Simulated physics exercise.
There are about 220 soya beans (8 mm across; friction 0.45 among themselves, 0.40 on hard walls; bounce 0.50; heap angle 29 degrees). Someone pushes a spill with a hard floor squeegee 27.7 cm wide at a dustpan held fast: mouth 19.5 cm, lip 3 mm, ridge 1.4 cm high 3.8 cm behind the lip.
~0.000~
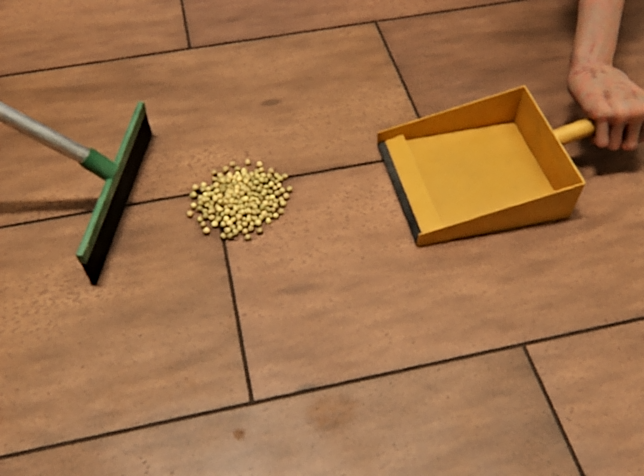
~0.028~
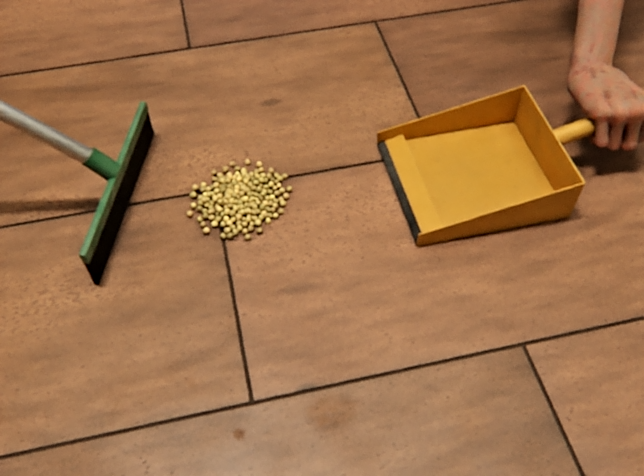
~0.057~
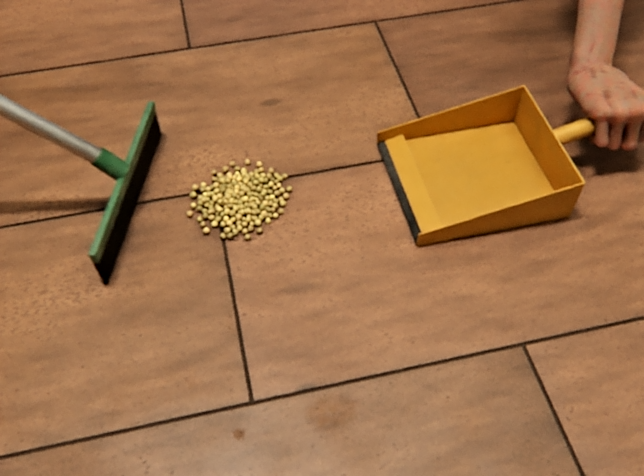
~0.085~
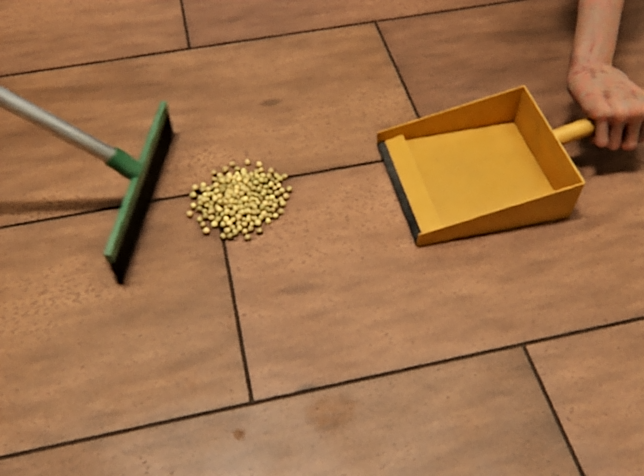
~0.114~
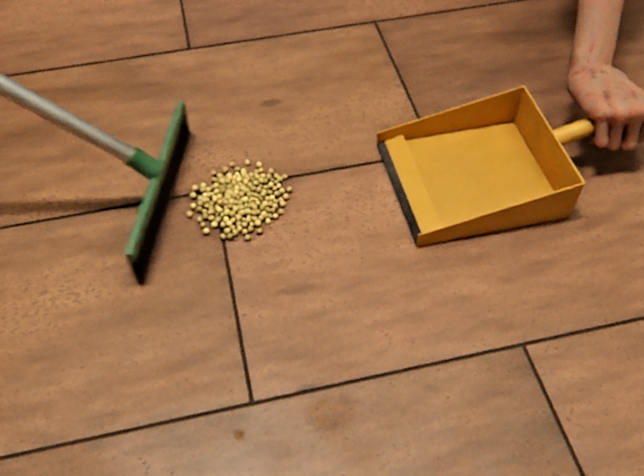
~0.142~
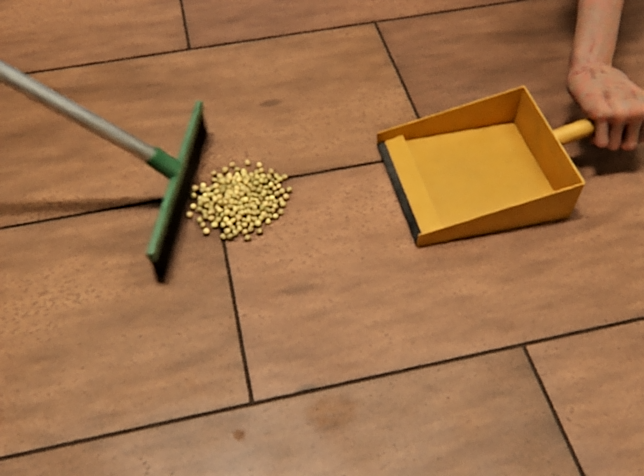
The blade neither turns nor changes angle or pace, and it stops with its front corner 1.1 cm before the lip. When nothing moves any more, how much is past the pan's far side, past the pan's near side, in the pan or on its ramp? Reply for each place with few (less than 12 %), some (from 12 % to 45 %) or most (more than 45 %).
Far side - few; near side - some; pan - some.
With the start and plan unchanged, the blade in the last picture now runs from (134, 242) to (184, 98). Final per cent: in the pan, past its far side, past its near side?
Pan 0; far 15; near 10.
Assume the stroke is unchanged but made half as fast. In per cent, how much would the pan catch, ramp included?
In that case some 0 per cent.
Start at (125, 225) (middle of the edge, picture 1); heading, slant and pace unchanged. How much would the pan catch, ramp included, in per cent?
The pan and its ramp would take some 25 per cent.
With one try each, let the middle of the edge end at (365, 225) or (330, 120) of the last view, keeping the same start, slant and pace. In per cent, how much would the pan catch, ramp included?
I'd expect around 20 percent, then around 0 percent.
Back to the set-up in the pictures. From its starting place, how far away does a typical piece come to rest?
I'd say near 24 cm.
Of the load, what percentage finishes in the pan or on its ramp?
About 25 per cent.
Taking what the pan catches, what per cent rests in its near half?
I'd say near 60 per cent.
Then, at 0.28 s, middle of the blade 17 cm from the lip; 0 % over the lip, far side 5 %, near side 0 %.
Then, at 0.37 s, middle of the blade 9 cm from the lip; 0 % over the lip, far side 5 %, near side 10 %.
After 0.60 s, middle of the blade 6 cm from the lip; 25 % over the lip, far side 5 %, near side 20 %.
By 1.7 s all is still; far side 5 %, near side 25 %, pan 25 %, in front of the lip or behind the blade 45 %.
